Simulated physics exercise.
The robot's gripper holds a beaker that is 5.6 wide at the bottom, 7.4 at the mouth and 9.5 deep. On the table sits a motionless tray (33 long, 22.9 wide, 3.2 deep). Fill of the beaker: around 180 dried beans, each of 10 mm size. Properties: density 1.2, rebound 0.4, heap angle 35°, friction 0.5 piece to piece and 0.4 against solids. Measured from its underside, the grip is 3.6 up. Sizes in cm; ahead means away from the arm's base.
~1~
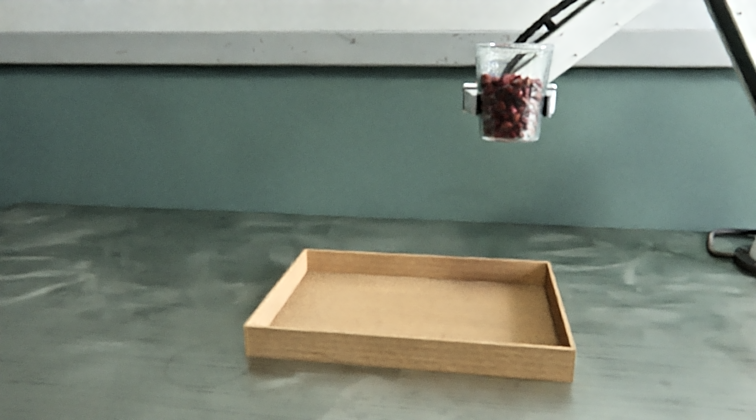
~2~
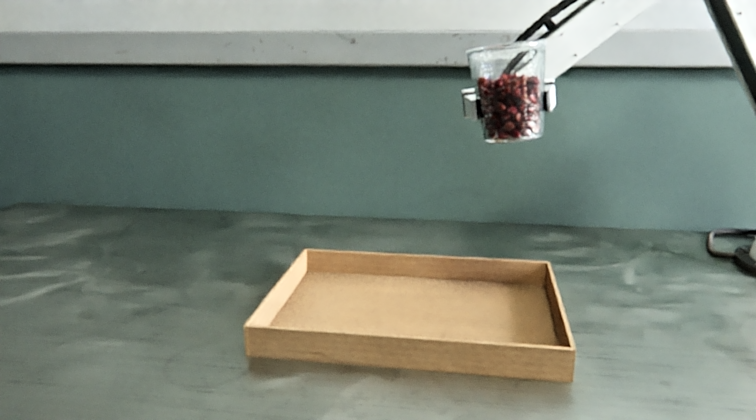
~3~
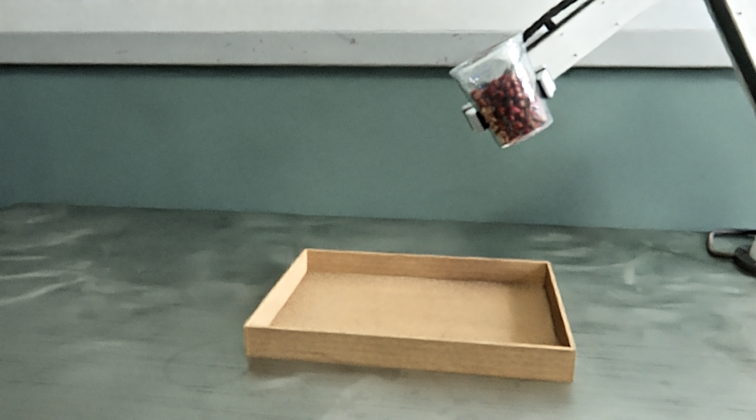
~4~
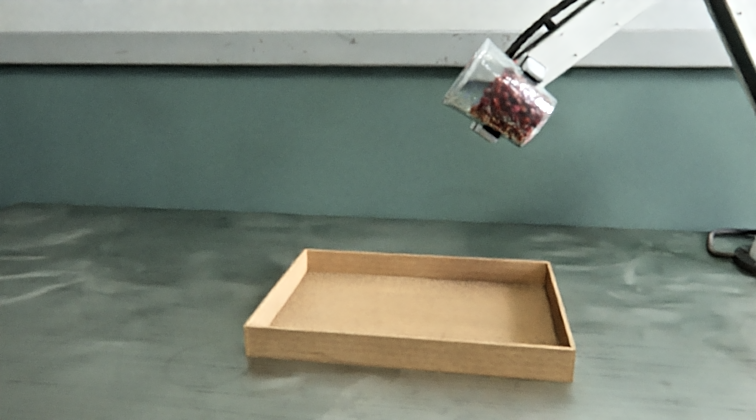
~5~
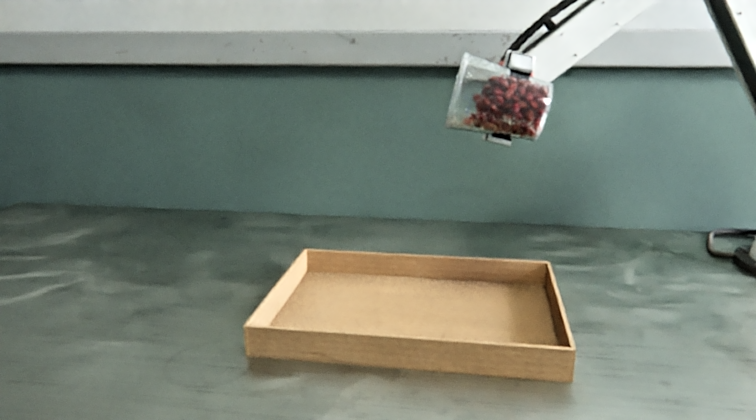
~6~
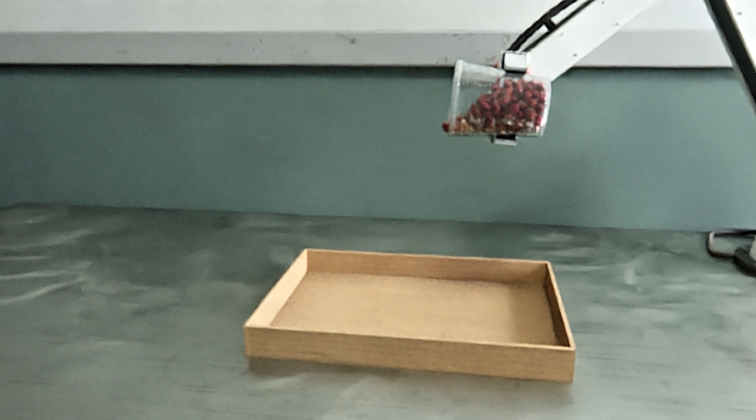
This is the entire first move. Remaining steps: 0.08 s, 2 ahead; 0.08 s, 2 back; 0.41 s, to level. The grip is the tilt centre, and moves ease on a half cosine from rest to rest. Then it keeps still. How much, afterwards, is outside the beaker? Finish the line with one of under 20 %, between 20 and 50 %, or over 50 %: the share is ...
The share is between 20 and 50 %.
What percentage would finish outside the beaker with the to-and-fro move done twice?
Estimate for that case: 50 %.
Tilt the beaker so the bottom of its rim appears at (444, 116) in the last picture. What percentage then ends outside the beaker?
My estimate is some 5 per cent.
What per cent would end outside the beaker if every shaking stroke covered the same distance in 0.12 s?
In that case about 15 in a hundred.
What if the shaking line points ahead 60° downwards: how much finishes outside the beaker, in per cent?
Result: Approx. 5 %.
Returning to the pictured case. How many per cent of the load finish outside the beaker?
30 per cent, more or less.
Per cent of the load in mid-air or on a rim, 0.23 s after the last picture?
Around 24 per cent of the load.
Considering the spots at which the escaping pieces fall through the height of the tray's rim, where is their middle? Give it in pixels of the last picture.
Centre: About (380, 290).
Then, 0.23 s after the last picture, tilted 79° forward, highest piece 27 above the table; 138 in the beaker, 2 in the tray, 44 in flight or on a rim.
Then, 0.46 s after the last picture, tilted 15° forward, highest piece 30 above the table; 129 in the beaker, 53 in the tray, 2 in flight or on a rim.
Then, 0.77 s after the last picture, level, highest piece 28 above the table; 129 in the beaker, 55 in the tray.
Then, 1.82 s after the last picture, level, highest piece 28 above the table; 129 in the beaker, 55 in the tray.
Final count, 129 in the beaker, 55 in the tray. That is 30 % outside the beaker.
